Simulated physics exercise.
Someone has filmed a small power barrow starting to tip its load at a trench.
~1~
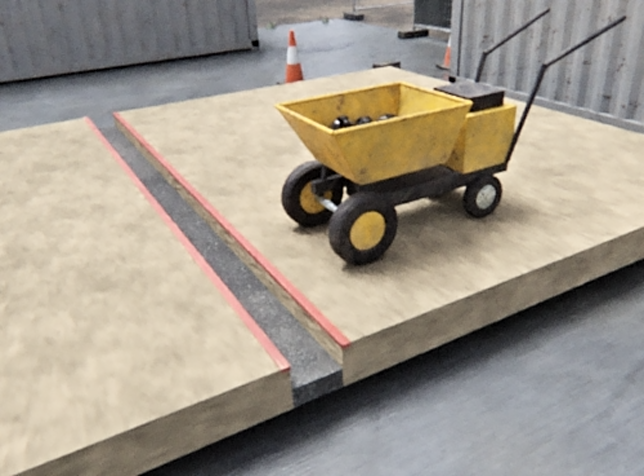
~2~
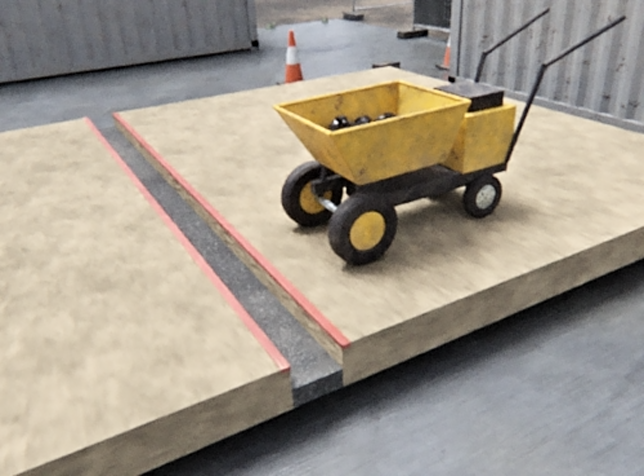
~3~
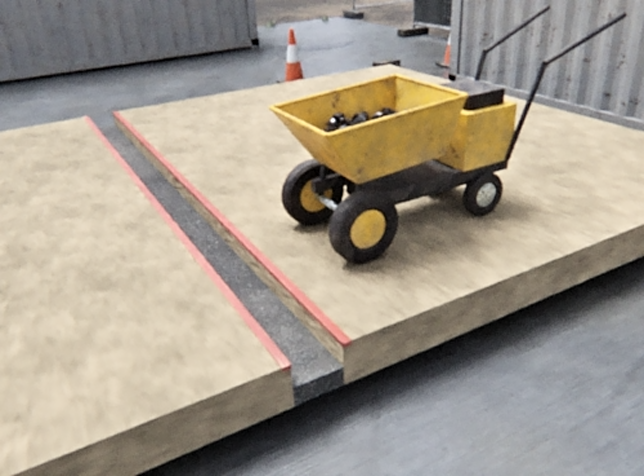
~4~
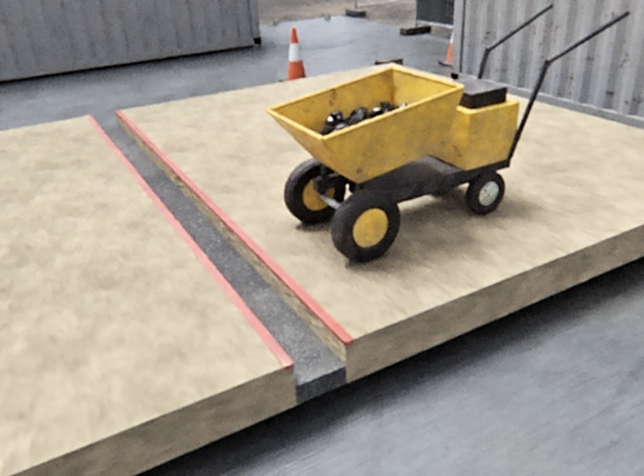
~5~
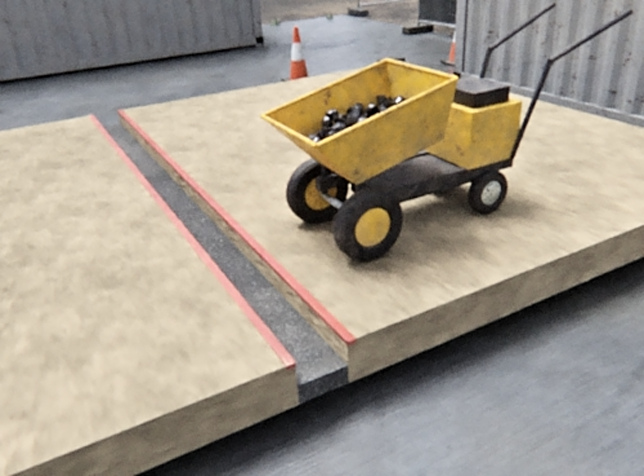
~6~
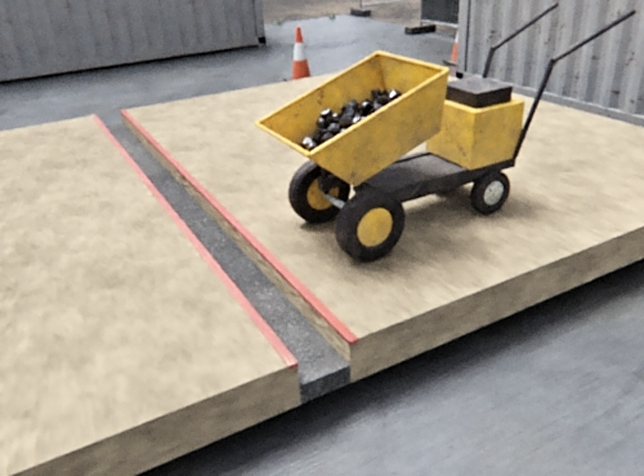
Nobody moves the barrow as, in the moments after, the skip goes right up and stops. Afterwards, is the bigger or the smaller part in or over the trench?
The part in the trench outweighs the part outside.
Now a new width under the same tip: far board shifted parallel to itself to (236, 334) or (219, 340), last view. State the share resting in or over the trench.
The first try comes out at 90 percent and the second at 100 percent.
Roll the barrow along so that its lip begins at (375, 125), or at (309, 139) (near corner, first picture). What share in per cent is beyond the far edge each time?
Try 1: 0 %. Try 2: 60 %.
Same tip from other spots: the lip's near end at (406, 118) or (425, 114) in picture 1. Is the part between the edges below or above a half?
The first place leaves the lesser portion between the edges, the second place the lesser portion.
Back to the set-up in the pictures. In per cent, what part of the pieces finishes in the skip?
My estimate is about 10 per cent.
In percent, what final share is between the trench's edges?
Result: Close to 65 in a hundred.
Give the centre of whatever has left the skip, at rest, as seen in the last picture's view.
The centre comes to rest near (236, 272).
Soon after the last picture, skip tipped steeply; all in the skip.
A little later, skip tipped right over; nearly all in the skip; a small part in or heaped over the trench; a stray few beyond it.
Later still, skip tipped right over; about a quarter in the skip; about half in or heaped over the trench; about a quarter beyond it.
By the end, skip tipped right over; a small part in the skip; about two thirds in or heaped over the trench; about a quarter beyond it.
